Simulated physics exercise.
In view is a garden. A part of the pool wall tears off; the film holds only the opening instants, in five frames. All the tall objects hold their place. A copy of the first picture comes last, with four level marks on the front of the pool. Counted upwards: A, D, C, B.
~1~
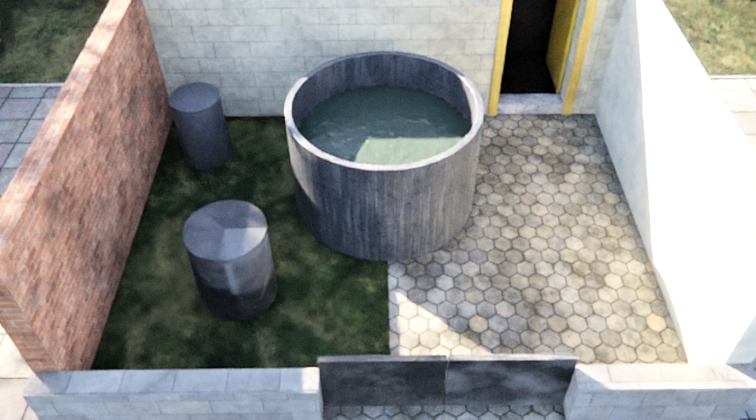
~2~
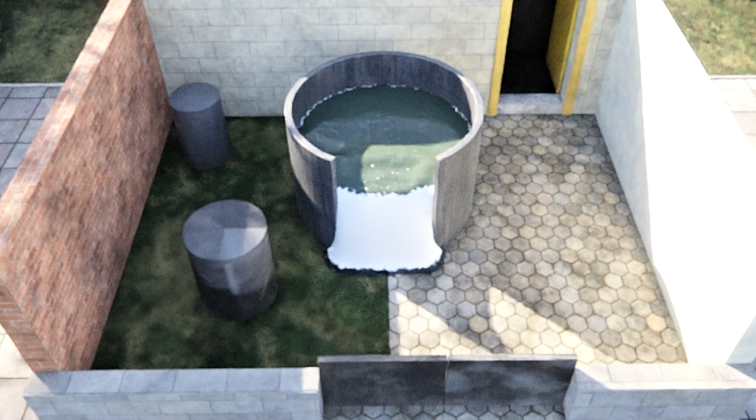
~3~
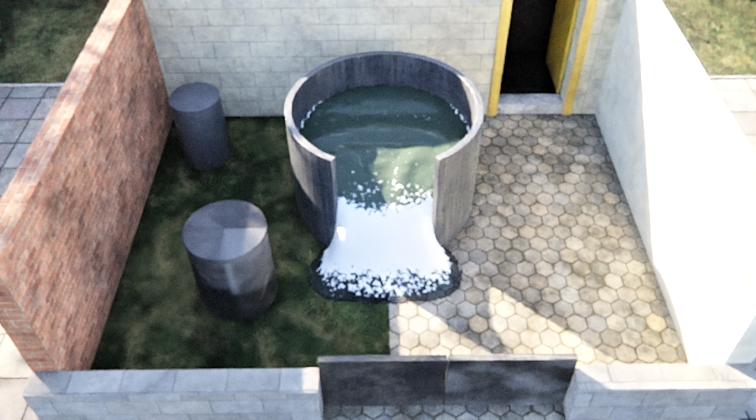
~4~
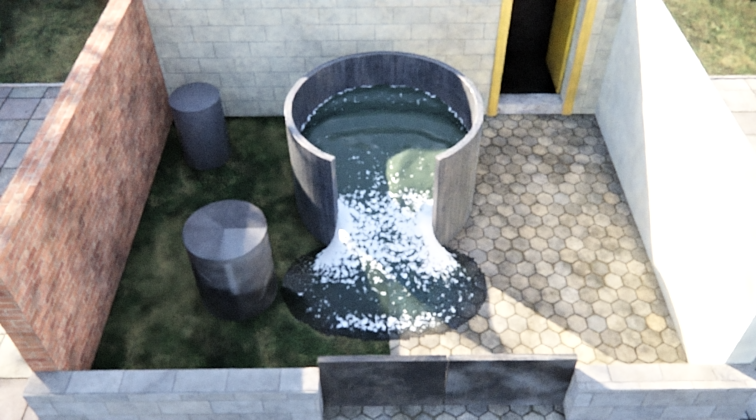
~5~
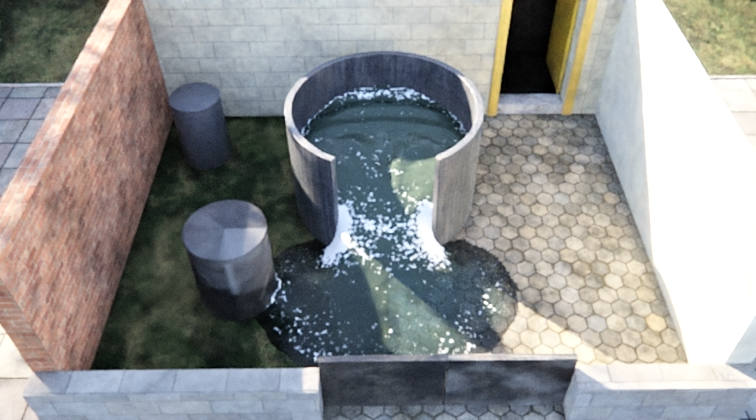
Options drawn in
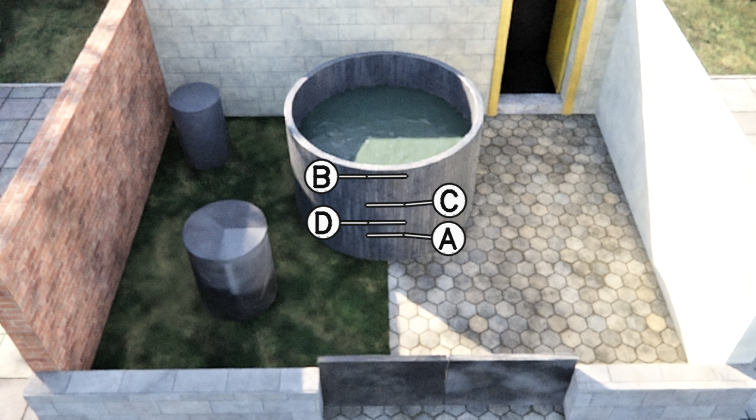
Round grey pool in a walled garden opening at the front, water pouring out and spreading over grass and hexagonal paving.
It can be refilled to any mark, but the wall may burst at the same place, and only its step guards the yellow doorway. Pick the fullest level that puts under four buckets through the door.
Choose C.
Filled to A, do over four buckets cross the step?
No.
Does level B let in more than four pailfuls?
Yes.
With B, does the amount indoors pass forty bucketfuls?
No, it does not.
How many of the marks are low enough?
Three.
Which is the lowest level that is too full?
The answer is B.
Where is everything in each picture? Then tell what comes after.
Water in the pool at rest, its middle at (384, 136); foot of the yellow doorway at (529, 114); shut gate at (447, 363).
Water covers 2 % of the ground and shows as far out as (330, 251).
Water covers 4 % of the ground and shows as far out as (317, 281).
Water covers 9 % of the ground and shows as far out as (293, 300).
Water covers 17 % of the ground and shows as far out as (504, 316).
On the marked copy, A at (386, 235); B at (386, 176); C at (386, 204); D at (386, 222); from the bottom up A, D, C, B.
If A is chosen, nothing gets over.
If B is chosen, about 13 bucketfuls get in.
If C is chosen, a bucket or two gets in.
If D is chosen, nothing gets over.
